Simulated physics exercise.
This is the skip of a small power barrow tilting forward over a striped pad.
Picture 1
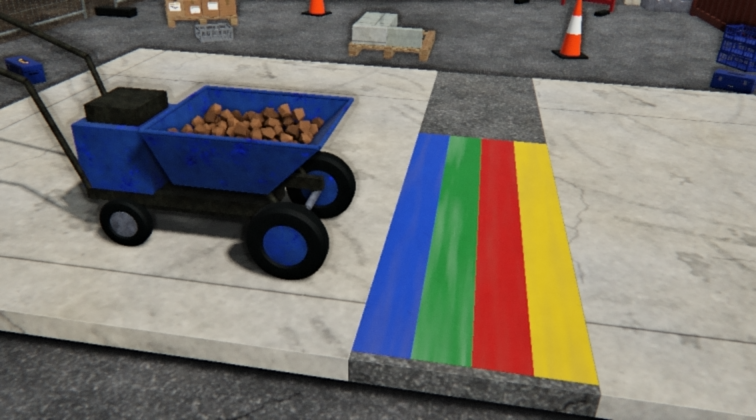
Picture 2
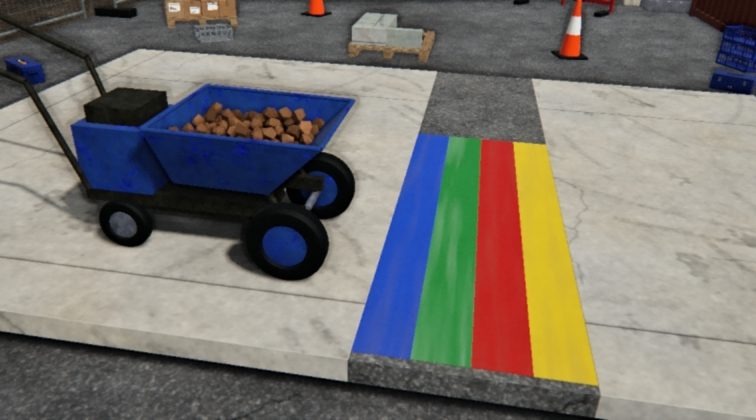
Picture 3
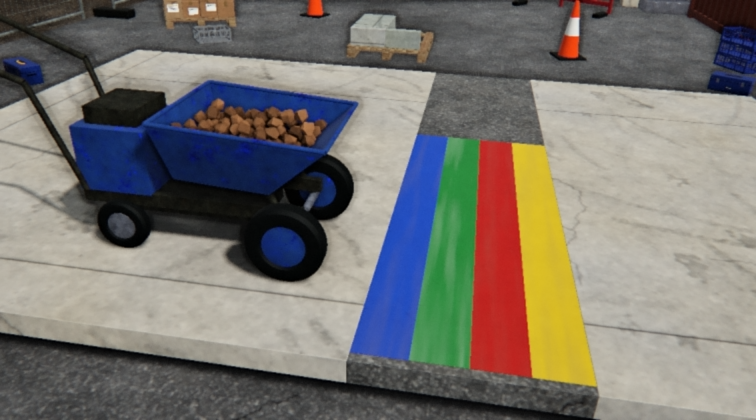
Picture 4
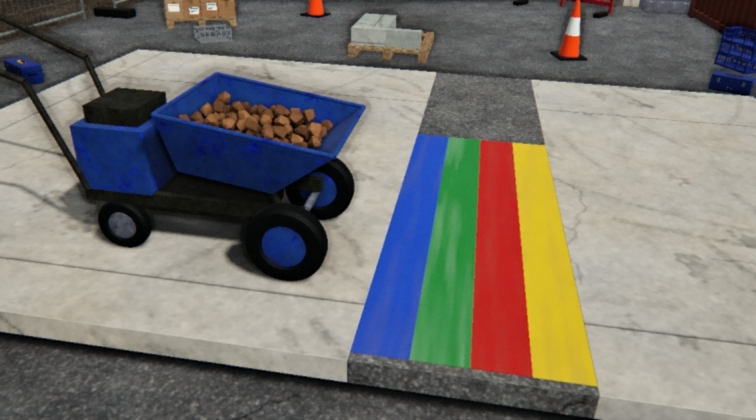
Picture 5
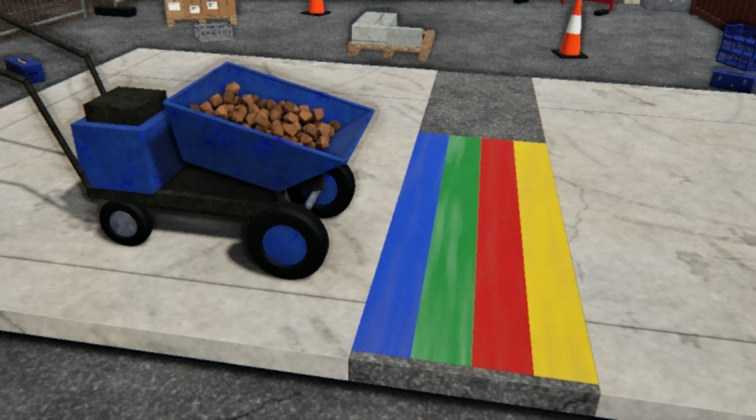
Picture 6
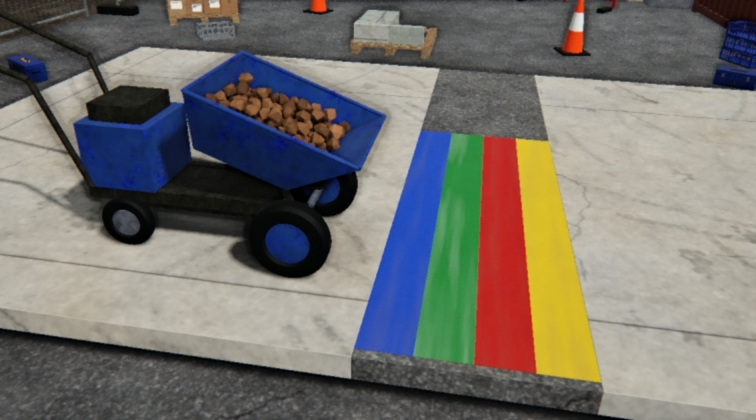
A blue skip full of brown clay lumps sat level on a small power barrow, then tilted forward to the right, its back end rising, beside a pad striped blue, green, red and yellow.
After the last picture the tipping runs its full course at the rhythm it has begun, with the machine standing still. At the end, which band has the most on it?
Most covered: The green band.
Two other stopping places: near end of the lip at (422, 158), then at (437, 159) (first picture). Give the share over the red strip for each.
First some 30, then 20 per cent.
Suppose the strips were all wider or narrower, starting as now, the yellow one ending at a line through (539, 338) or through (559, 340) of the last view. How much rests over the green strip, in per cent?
First some 30, then 30 per cent.
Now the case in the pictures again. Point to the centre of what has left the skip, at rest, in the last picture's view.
Near (463, 249).
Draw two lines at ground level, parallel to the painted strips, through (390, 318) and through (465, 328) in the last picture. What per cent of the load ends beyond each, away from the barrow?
About 90 and 40 per cent.
Just after the last frame, skip tipped steeply; every one in the skip.
A moment on, skip tipped right over; roughly two thirds in the skip; about a tenth over the blue strip; roughly a third over the green strip; just a few over the red strip; just a few falling.
Further on, skip tipped right over; about a tenth in the skip; roughly a quarter over the blue strip; roughly a third over the green strip; roughly a quarter over the red strip; about a tenth over the yellow strip; just a few off the paint.
When it is over, skip tipped right over; about a tenth in the skip; roughly a quarter over the blue strip; roughly a third over the green strip; roughly a quarter over the red strip; about a tenth over the yellow strip; just a few off the paint.
